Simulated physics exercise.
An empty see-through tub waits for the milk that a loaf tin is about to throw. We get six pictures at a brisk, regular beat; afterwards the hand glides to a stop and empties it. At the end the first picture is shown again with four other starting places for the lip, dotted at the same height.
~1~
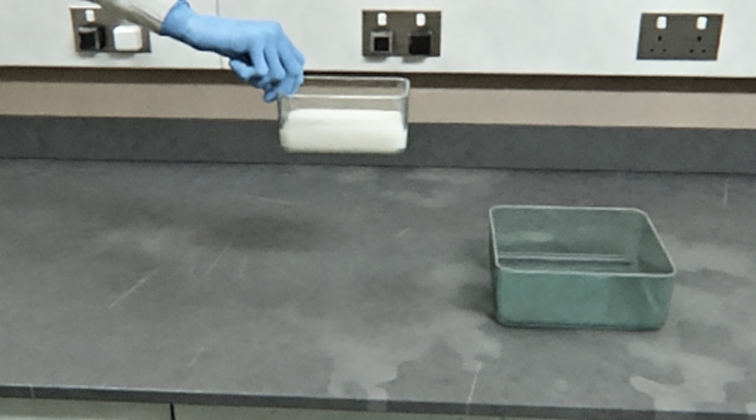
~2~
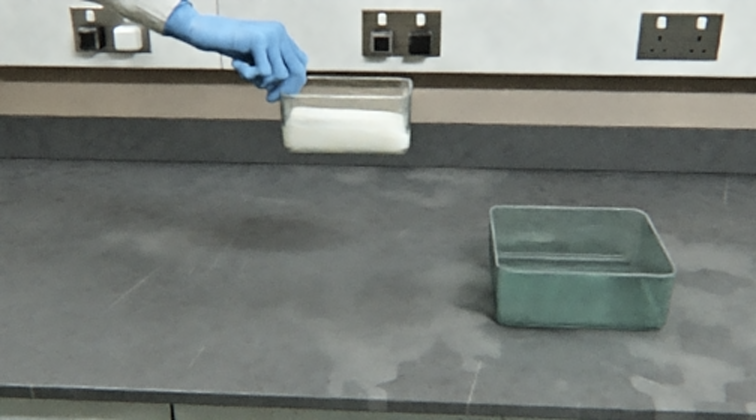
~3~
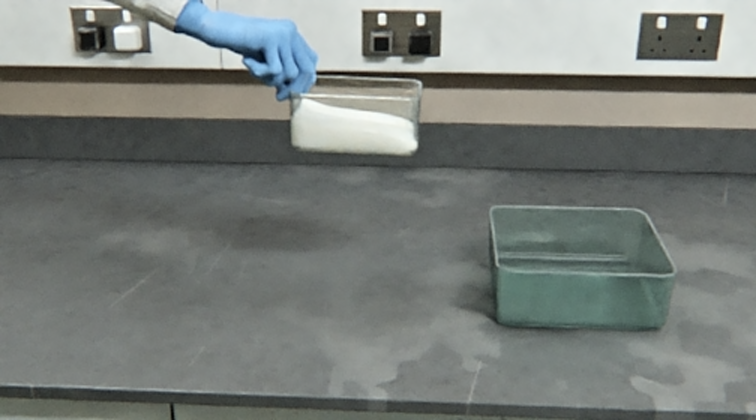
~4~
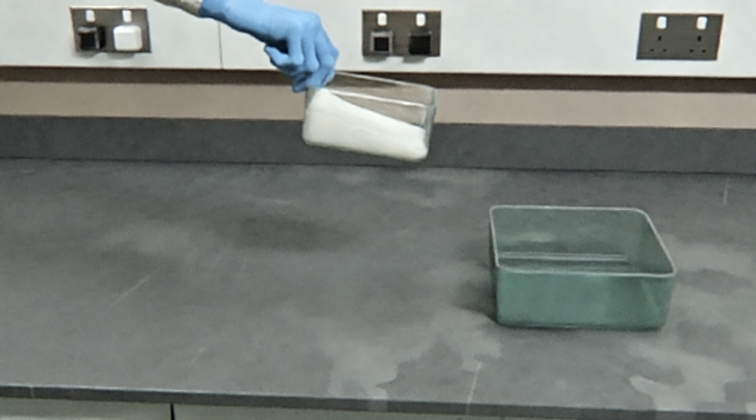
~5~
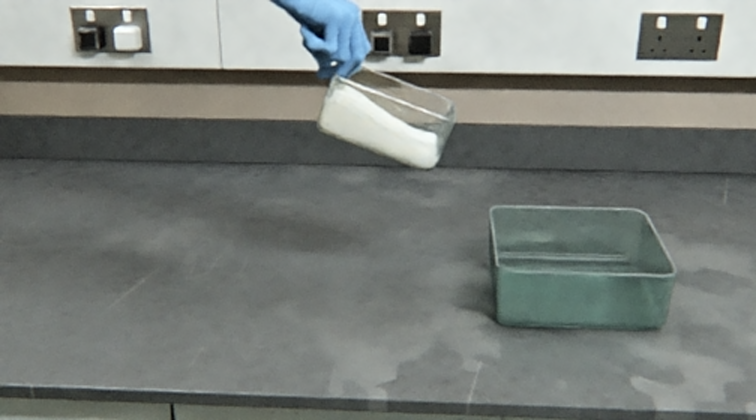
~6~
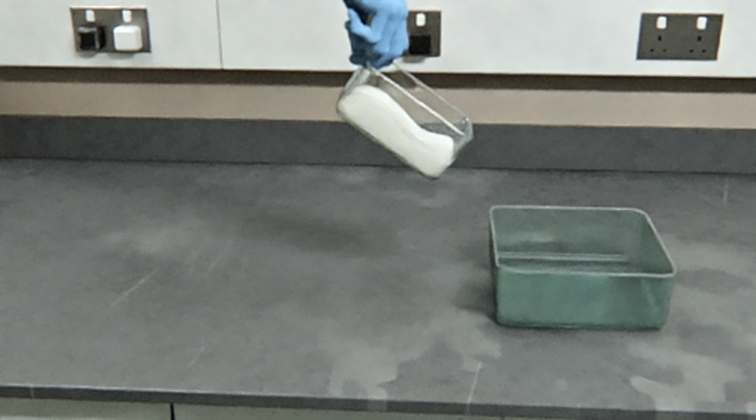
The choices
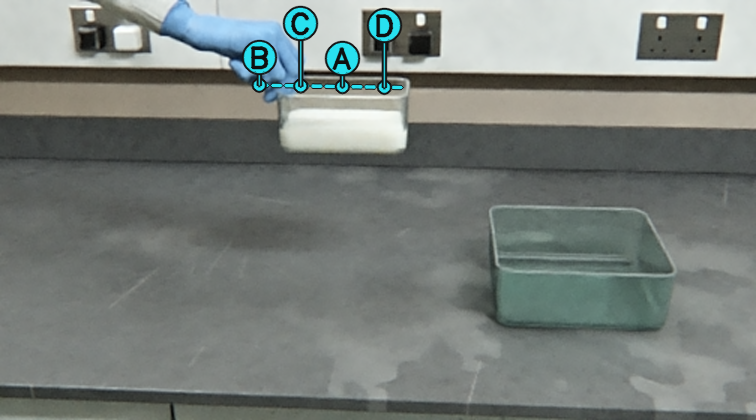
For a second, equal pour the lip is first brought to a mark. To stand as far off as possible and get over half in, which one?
A will do.
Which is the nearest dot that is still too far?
C it is.
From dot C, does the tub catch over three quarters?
No, less.
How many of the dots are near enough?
Two of the four.
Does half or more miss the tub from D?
No.
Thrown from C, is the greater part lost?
Yes, that goes wrong.
On the marked copy, A at (342, 86); B at (259, 85); C at (300, 85); D at (384, 87).
With A, about 66 % lands in the tub, 20 % falls short and 14 % goes beside or beyond.
With B, about 0 % lands in the tub, 98 % falls short.
With C, about 28 % lands in the tub, 66 % falls short and 6 % goes beside or beyond.
With D, about 70 % lands in the tub, 14 % falls short and 16 % goes beside or beyond.
